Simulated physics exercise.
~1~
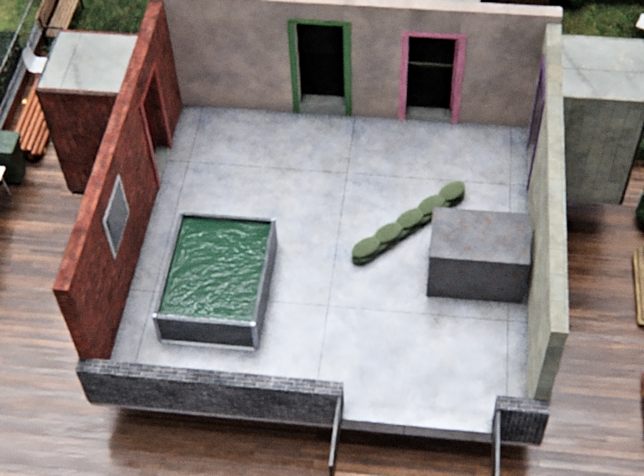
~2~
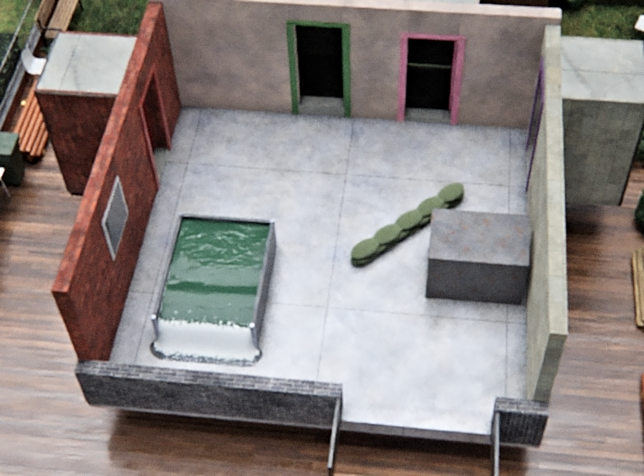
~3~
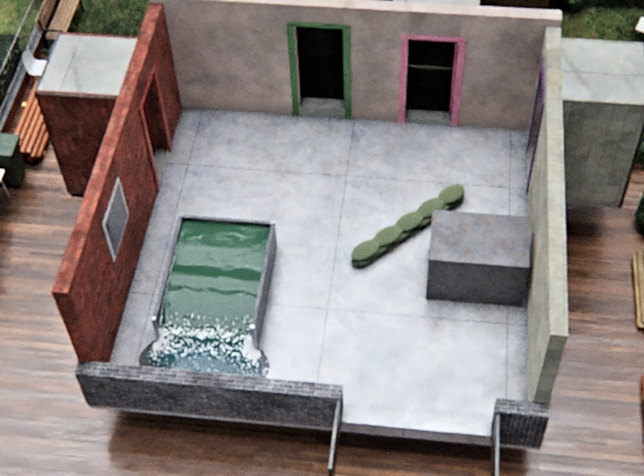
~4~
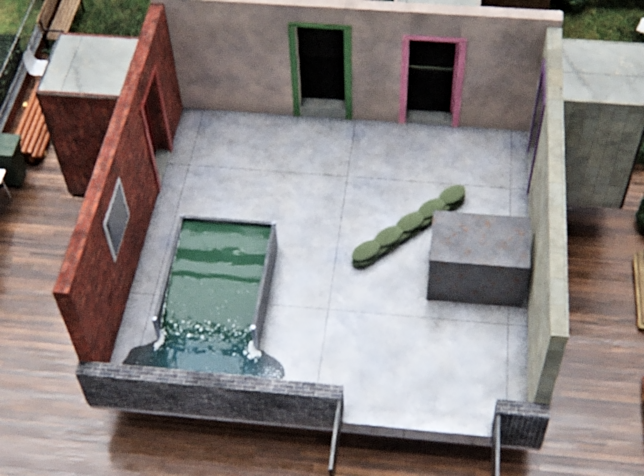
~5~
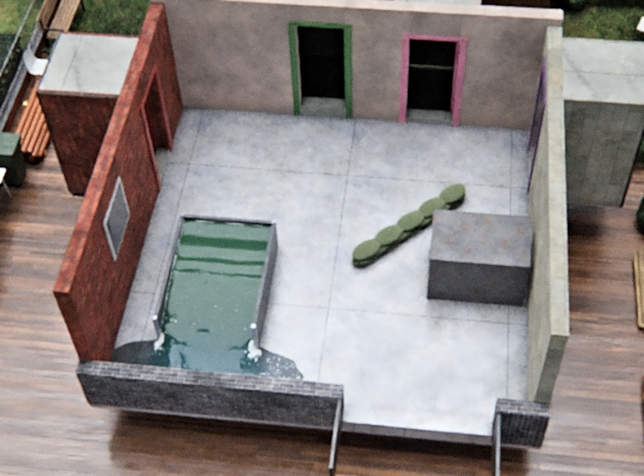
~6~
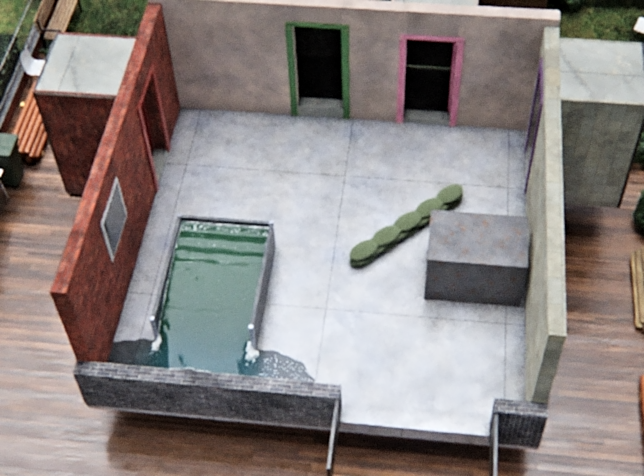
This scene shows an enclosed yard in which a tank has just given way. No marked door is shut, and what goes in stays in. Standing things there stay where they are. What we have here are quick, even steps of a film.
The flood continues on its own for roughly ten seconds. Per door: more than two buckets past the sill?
In order: Purple door: Limit not exceeded, green door: Limit not exceeded, red door: Limit not exceeded, pink door: Limit not exceeded.
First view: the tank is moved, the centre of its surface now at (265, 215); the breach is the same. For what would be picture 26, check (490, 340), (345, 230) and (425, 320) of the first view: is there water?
Check in sequence: Soaked through, still parched, soaked through.
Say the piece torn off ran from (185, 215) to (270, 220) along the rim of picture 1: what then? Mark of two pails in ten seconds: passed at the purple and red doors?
Purple door: Below the limit; red door: Above the limit.
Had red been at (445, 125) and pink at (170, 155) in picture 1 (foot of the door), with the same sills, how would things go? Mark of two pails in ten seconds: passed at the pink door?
Pink is not flooded.
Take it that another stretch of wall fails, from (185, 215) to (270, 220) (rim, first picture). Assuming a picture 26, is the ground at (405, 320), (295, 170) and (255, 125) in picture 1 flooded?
In turn: Untouched, then inundated, then inundated.
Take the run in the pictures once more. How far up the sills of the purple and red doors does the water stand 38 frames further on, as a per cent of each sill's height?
Roughly 0 and 50 %.
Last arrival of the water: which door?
That is the pink door.
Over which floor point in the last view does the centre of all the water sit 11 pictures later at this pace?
Point: (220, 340).
A moment on, water covers 10 % of the floor; the purple door not reached, the green door not reached, the red door not reached, the pink door not reached.
Next, water covers 30 % of the floor; the purple door not reached, the green door not reached, the red door not reached, the pink door not reached.
Then, water covers 45 % of the floor; the purple door not reached, the green door not reached, the red door wet at the sill, nothing in, the pink door not reached.
Later, water covers 65 % of the floor; the purple door wet at the sill, nothing in, the green door wet at the sill, nothing in, the red door under two buckets in, the pink door wet at the sill, nothing in.
In the end, water covers 95 % of the floor; the purple door wet at the sill, nothing in, the green door wet at the sill, nothing in, the red door under two buckets in, the pink door wet at the sill, nothing in.
